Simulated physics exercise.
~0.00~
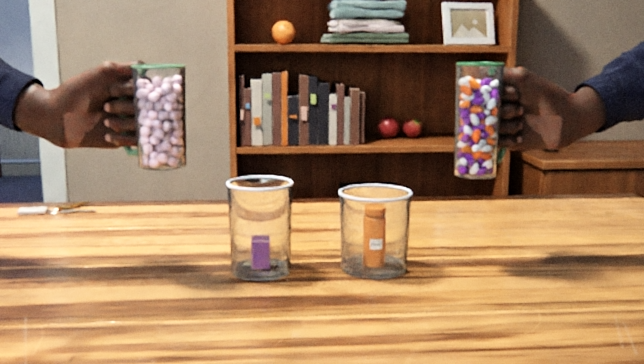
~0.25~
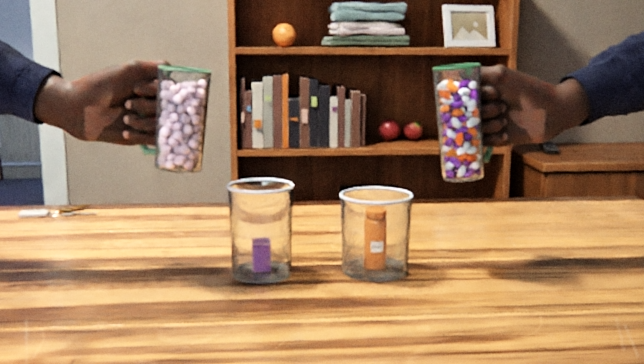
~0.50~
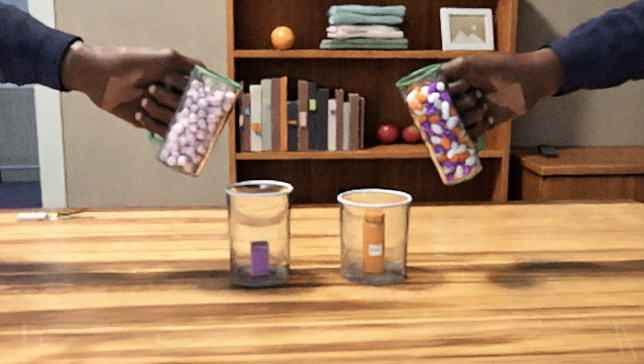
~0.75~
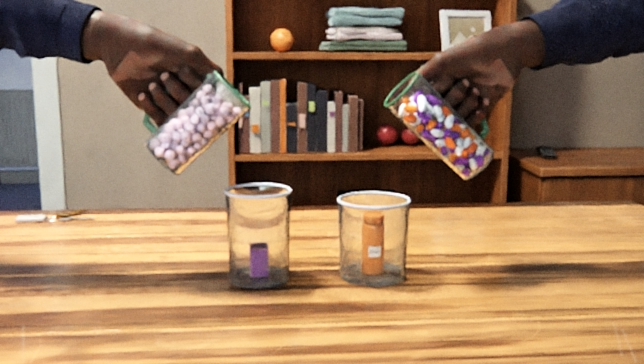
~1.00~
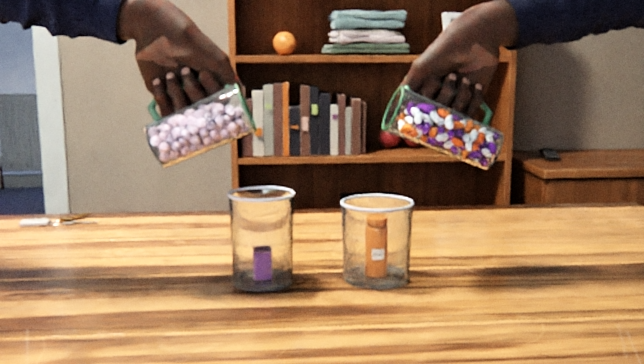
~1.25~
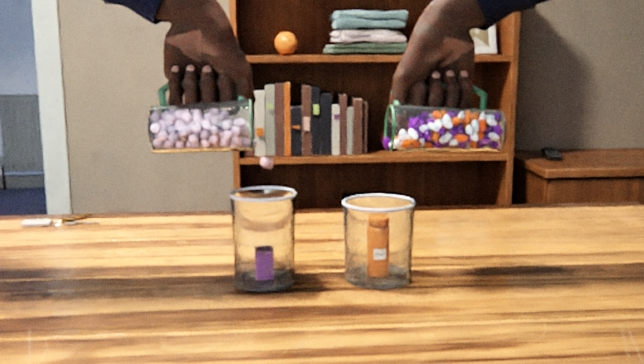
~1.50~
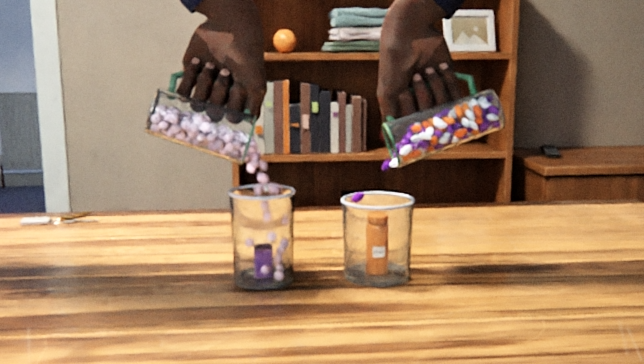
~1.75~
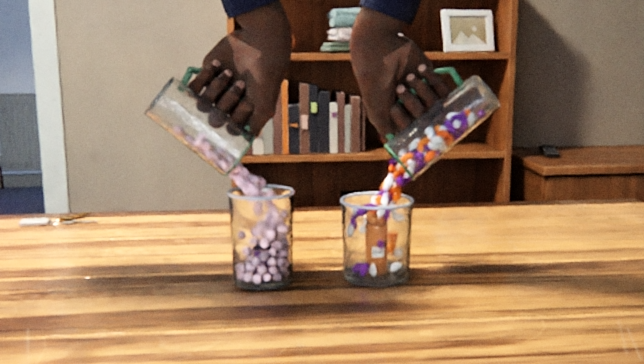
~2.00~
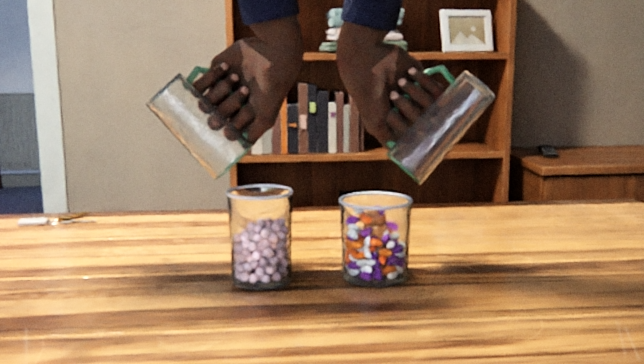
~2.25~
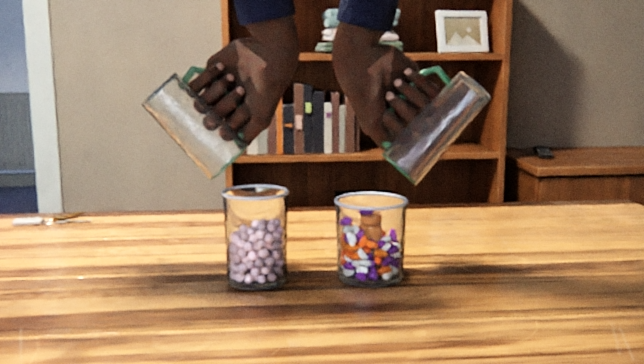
On a striped wooden table in front of a bookshelf, two clear glasses stand side by side, a small purple block in the left one and a taller orange bottle-shaped object in the right. Two hands hold clear cups above them, one full of pale pinkish pieces, the other of orange, purple and white ones. The hands move inward and tip the cups onto their sides. The pale pieces begin falling first, and the mixed ones soon follow. Both cups tilt further until they are empty. Finally, the purple block is buried, while the orange object's top still shows.
